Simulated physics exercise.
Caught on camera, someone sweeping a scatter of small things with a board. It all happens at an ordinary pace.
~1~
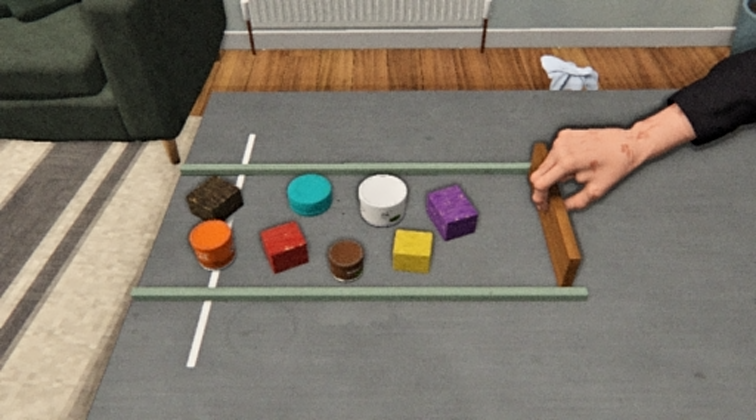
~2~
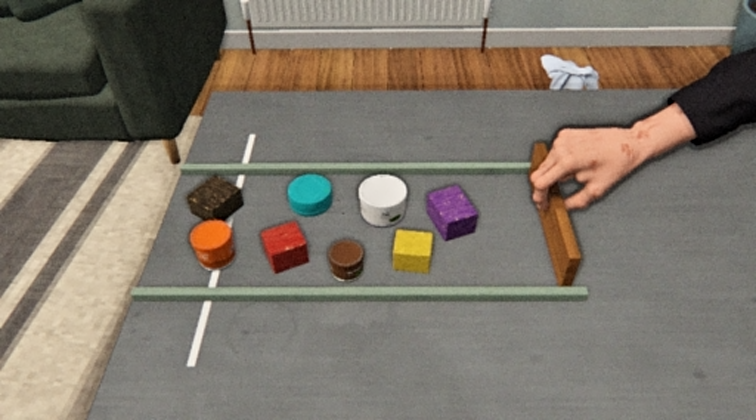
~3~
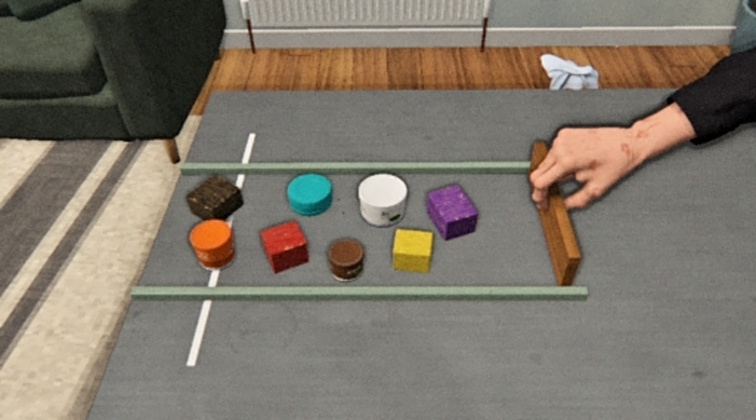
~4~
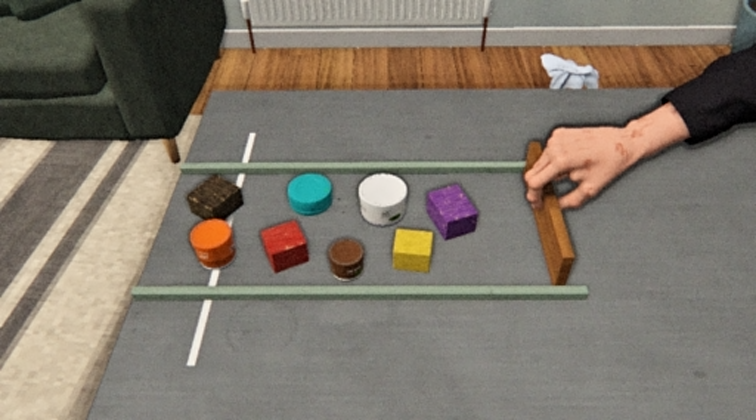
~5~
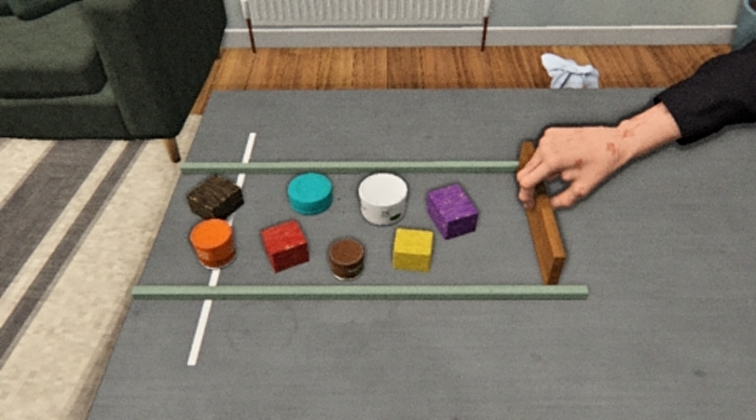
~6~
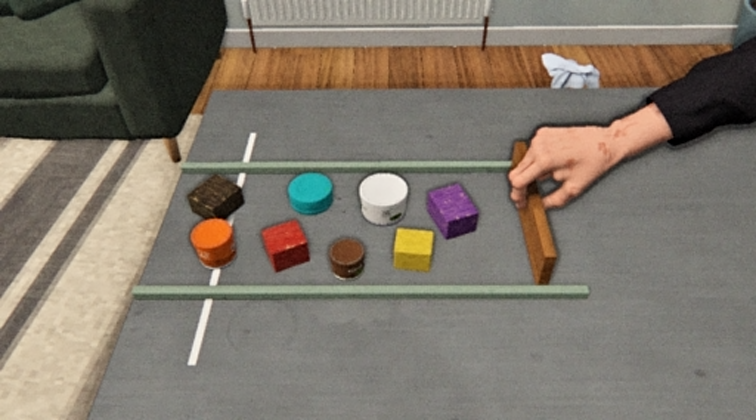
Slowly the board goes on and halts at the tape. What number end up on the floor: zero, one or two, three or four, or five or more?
The number that fall off is one or two.
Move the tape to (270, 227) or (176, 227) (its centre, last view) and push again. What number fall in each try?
It would be 0 and 6.
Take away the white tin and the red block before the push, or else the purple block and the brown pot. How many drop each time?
The counts: 0 and 1.
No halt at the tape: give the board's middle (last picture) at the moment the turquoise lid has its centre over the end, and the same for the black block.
Its middle is around (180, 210) and around (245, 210).
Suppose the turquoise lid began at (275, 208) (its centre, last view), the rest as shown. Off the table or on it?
Then it falls.
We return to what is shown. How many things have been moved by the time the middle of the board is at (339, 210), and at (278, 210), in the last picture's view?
At the one place 6, at the other 8.
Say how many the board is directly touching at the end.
It touches 3.
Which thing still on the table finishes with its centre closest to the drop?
The white tin ends nearest.
Soon after, none off yet; black block at rest near (216, 199); orange pot at rest near (215, 244); red block at rest near (286, 246).
Then, none off yet; black block at rest near (216, 199); orange pot at rest near (215, 244); red block moved about its own width near (266, 240).
By the end, the number that fall off is one or two; fallen, orange pot and black block.
